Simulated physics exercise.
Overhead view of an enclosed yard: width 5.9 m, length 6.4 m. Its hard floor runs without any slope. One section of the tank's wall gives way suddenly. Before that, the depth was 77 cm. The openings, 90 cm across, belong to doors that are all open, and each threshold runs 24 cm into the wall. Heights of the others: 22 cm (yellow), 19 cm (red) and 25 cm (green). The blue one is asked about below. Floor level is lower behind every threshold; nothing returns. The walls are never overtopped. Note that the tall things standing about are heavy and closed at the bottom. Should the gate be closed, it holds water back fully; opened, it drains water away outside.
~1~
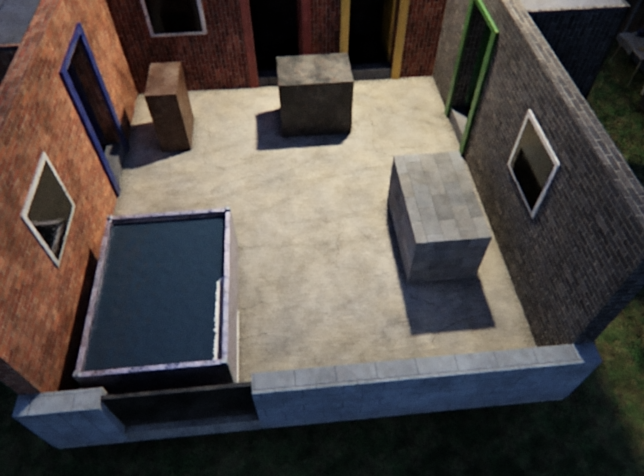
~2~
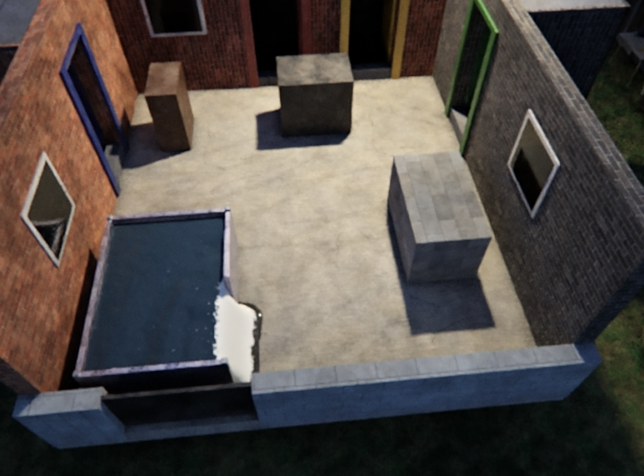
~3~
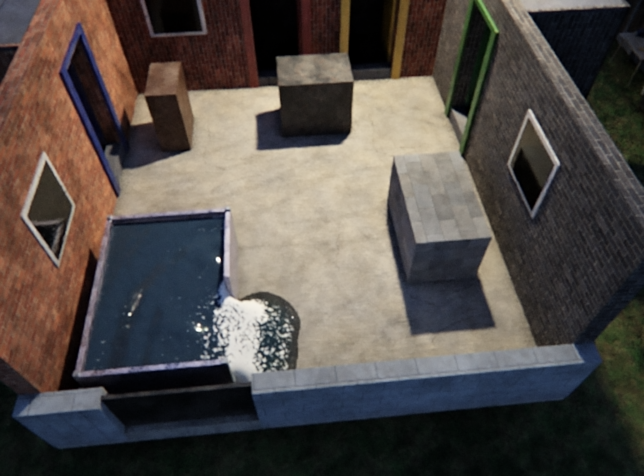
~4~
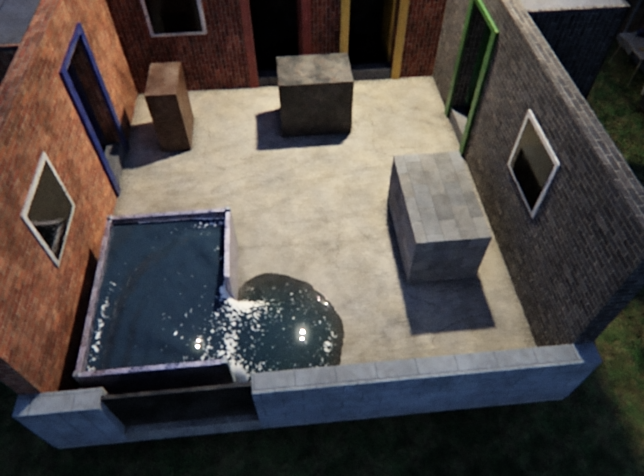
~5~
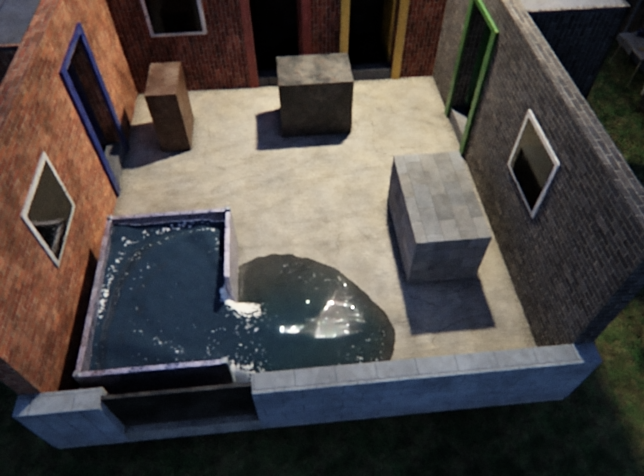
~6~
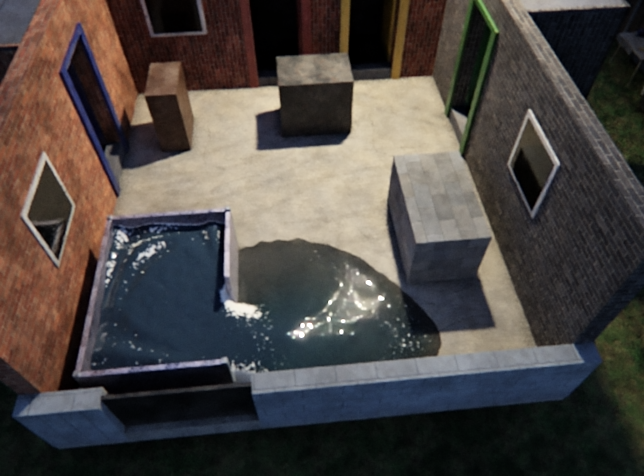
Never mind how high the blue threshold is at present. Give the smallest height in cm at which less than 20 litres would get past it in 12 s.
Close to 7 cm is just enough.
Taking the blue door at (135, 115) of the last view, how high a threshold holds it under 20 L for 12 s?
Roughly 10.0 cm.
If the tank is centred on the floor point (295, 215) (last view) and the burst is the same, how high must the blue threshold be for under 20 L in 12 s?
That setup calls for roughly 9.0 cm.
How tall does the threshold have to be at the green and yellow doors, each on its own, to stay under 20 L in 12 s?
You'd want some 7.5 cm at green and some 14.0 cm at yellow.
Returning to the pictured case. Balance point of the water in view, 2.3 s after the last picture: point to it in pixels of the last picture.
About (322, 296).
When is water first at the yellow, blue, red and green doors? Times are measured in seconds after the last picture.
Arrival times - yellow: 2.8 s; blue: 5.5 s; red: 3.6 s; green: 2.0 s.
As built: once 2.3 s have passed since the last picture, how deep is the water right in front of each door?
Door by door, in centimetres - yellow 0, blue 0, red 0, green 10.
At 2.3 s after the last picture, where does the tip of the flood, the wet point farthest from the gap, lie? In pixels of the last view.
In the last picture, around (436, 101).
Then, 0.7 s after the last picture water covers 25 % of the floor, deepest (43 cm) near (538, 374); it has not reached the blue door.
Then, 2.3 s after the last picture water covers 50 % of the floor, deepest (36 cm) near (467, 328); it has not reached the blue door.
Then, 11.3 s after the last picture water covers 95 % of the floor, deepest (13 cm) near (112, 223); 9 cm at the blue door, 0 litres in over its 26 cm threshold.
At the blue door as built, the water peaked near 12 cm, 6.9 s after the last picture.
With a threshold of 6.5 cm, 25 litres would have come in within the 12 s; with 8.5 cm, 9 litres. So under 20 litres takes about 7 cm.
